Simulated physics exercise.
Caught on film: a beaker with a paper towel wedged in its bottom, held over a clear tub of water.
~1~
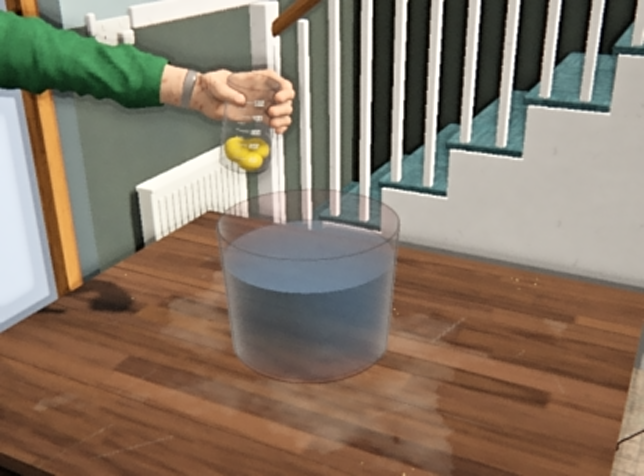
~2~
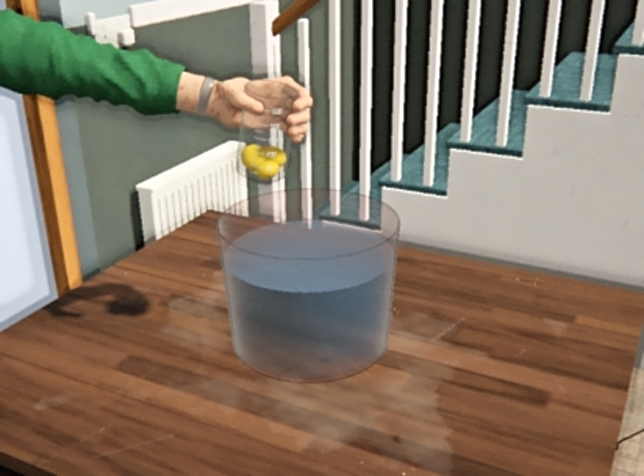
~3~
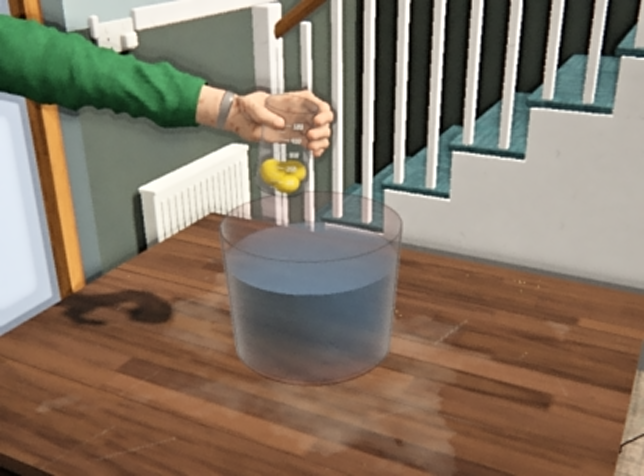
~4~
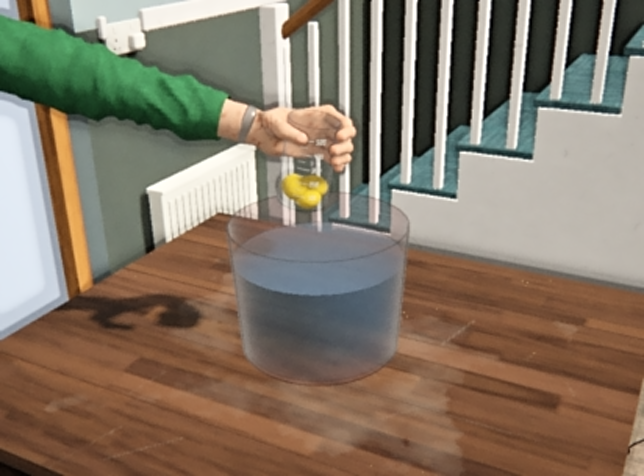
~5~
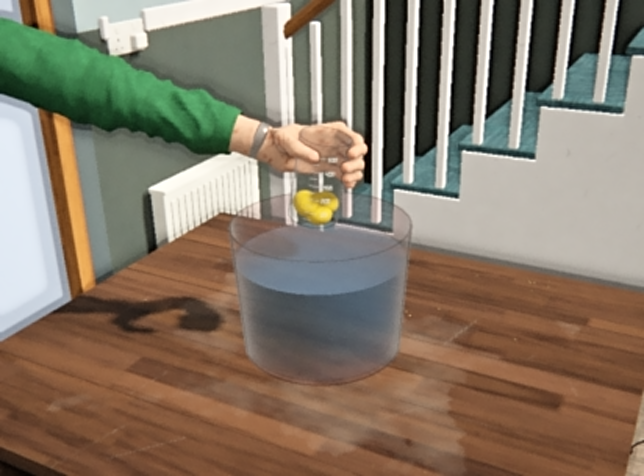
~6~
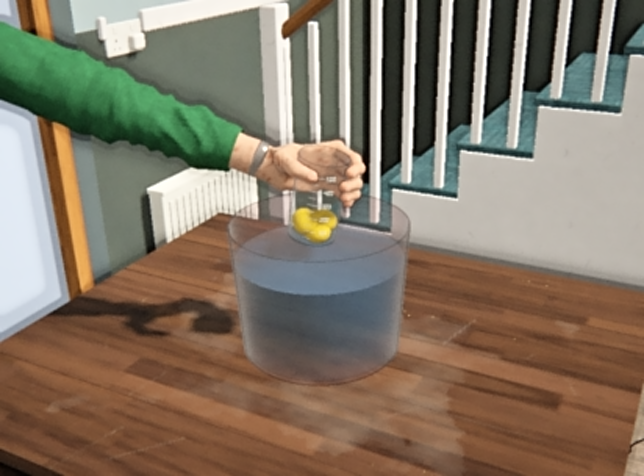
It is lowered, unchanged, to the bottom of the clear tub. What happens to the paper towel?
The paper towel is flooded.
Shortly, the beaker enters the water.
Then, water pours in as the air escapes.
At the finish, the beaker is under, flooded, and the paper towel is wet.
